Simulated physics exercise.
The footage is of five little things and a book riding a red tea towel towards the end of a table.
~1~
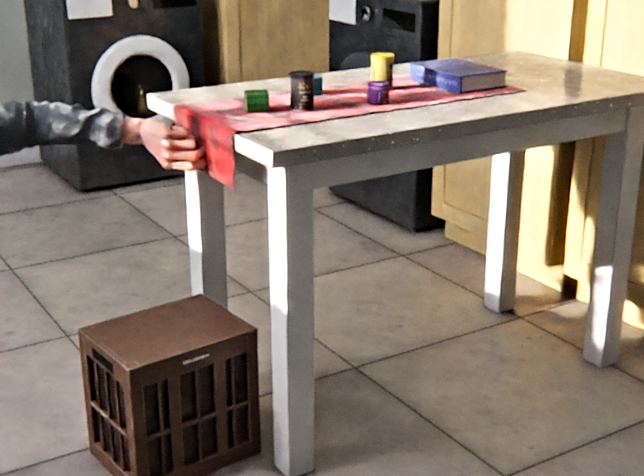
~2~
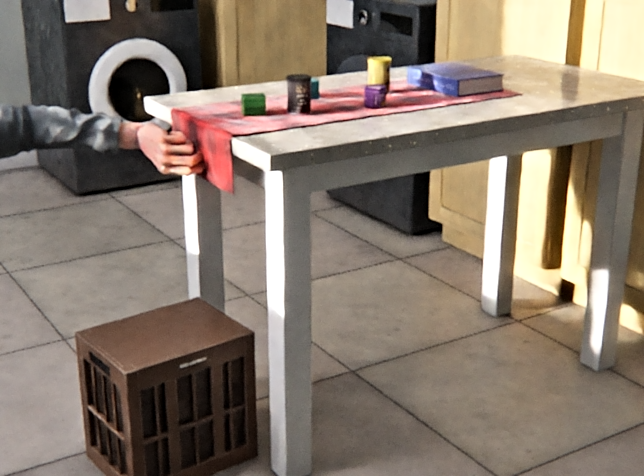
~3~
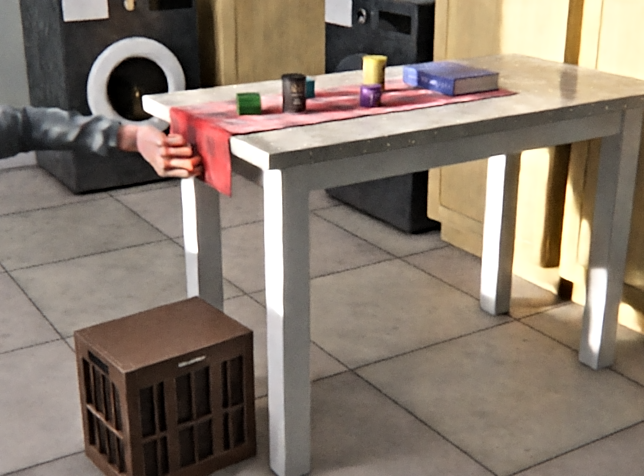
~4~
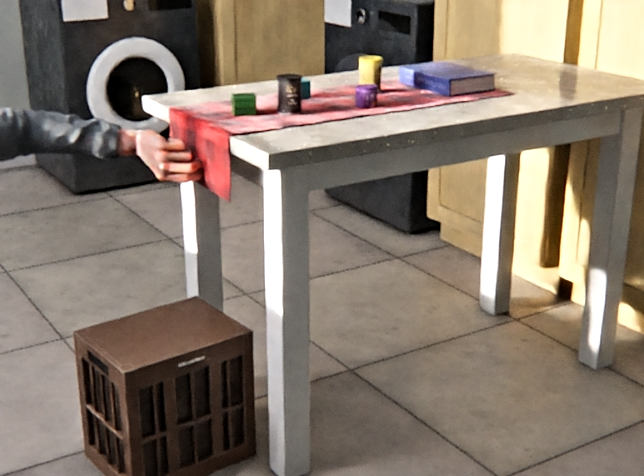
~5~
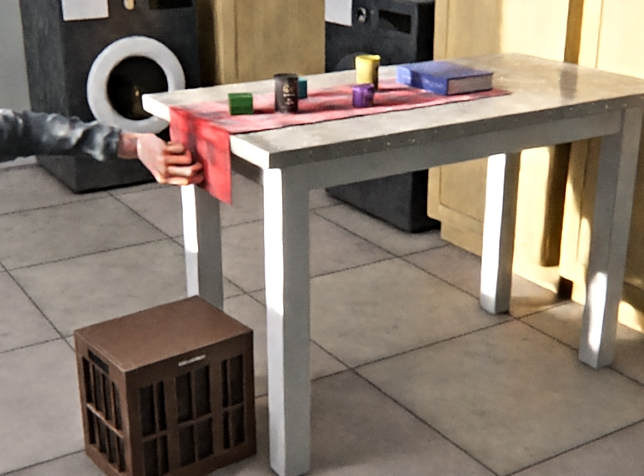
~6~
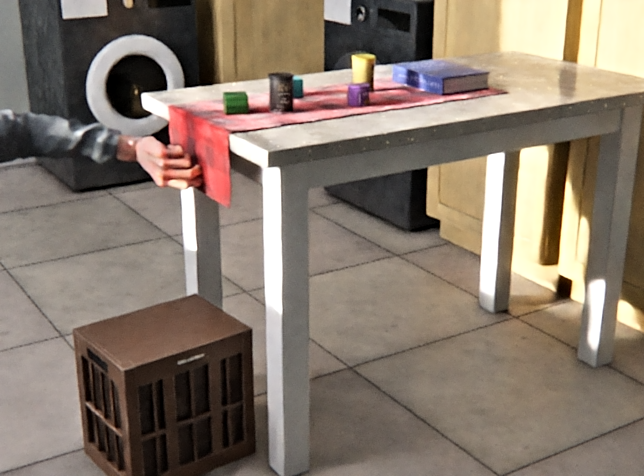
A hand slowly pulls a red cloth left, carrying small objects and a book along the table.
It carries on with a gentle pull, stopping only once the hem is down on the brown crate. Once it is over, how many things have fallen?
By the end, three have fallen.
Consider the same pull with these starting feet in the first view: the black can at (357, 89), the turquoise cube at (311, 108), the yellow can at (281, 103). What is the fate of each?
The black can stays put; the turquoise cube ends up off; the yellow can ends up off.
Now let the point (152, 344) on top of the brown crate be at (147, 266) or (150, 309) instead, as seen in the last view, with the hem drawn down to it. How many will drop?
Then 1 and 2.
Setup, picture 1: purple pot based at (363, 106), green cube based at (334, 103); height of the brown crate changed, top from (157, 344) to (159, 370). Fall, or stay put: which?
So the purple pot leaves, and the green cube leaves.
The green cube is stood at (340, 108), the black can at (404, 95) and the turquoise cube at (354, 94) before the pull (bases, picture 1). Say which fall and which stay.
Green cube: Off. Black can: Still up. Turquoise cube: Still up.
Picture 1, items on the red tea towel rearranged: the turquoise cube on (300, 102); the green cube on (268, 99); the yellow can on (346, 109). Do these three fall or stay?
Looking at each one, the turquoise cube drops away, the green cube drops away and the yellow can drops away.
Early on, hem near (200, 281); green cube and black can gone.
Midway, hem on the crate; green cube, black can and turquoise cube gone.
Finally, hem on the crate; green cube, black can and turquoise cube gone. It carries off three.
